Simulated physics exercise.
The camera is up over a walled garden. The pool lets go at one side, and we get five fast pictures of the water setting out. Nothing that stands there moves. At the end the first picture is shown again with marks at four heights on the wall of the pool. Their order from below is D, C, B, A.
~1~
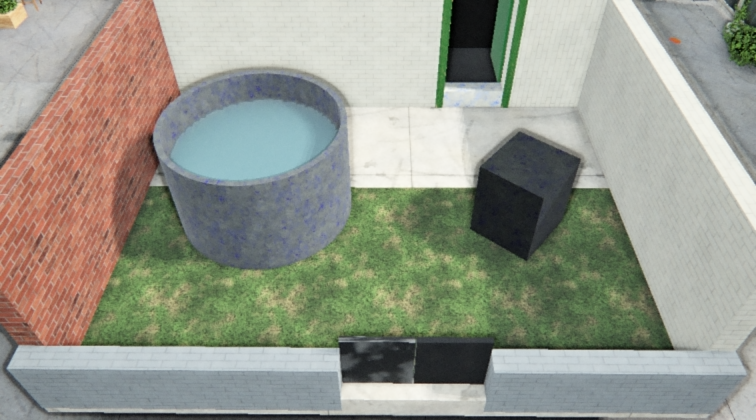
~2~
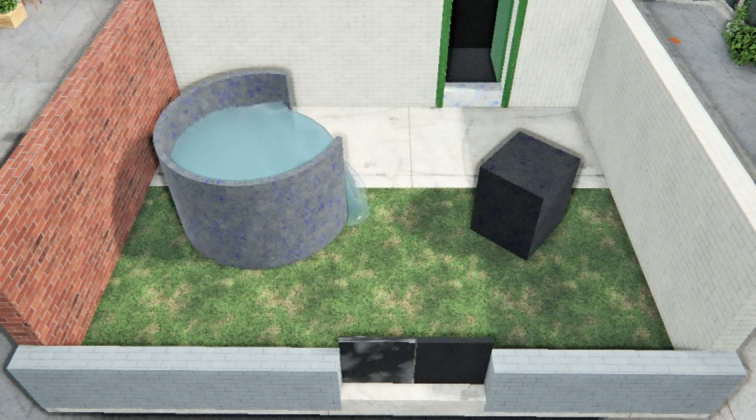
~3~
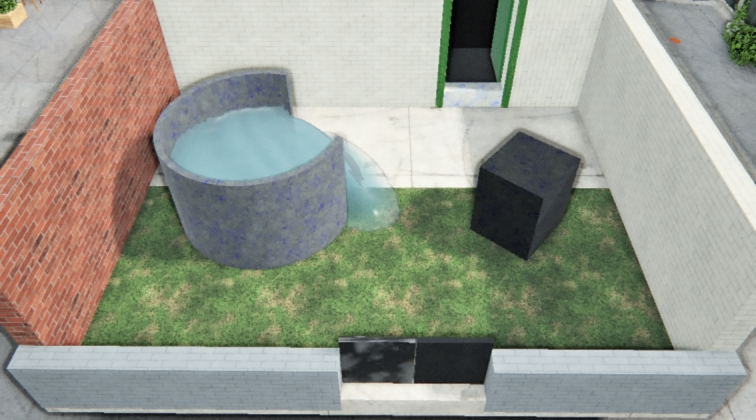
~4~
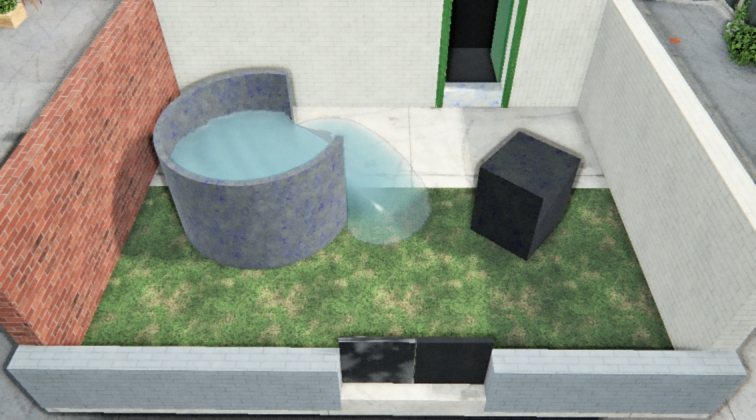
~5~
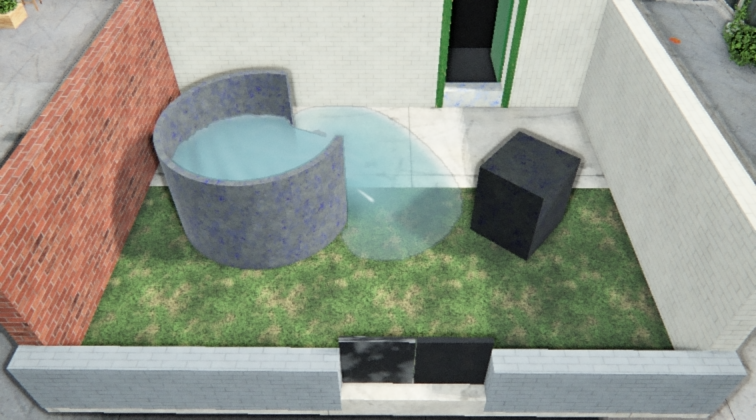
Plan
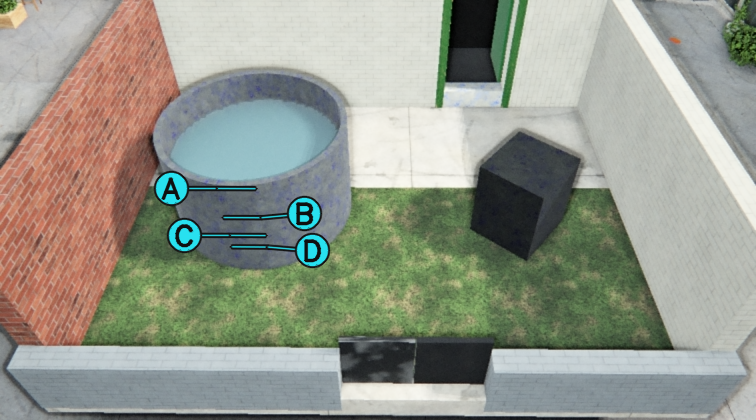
A round, mottled blue-grey pool brimming with pale water stands at the left of a walled garden, viewed from above by a still camera. Red brick rises on the left and white brick behind and right, with a green-framed doorway, a black block on the grass and paving, and a dark gate in front. The pool's right side opens, and water pours out, spreading rightward across paving and lawn.
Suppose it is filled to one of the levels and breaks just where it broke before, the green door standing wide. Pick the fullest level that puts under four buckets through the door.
Go for B.
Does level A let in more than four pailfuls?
Yes, it does.
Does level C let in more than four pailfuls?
No.
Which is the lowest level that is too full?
Here it is level A.
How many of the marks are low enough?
Three.
On the marked copy, A at (235, 188); B at (242, 217); C at (247, 235); D at (249, 246); from the bottom up D, C, B, A.
For level A, about 9 bucketfuls get in.
For level B, a splash gets over, under a bucket.
For level C, nothing gets over.
For level D, nothing gets over.
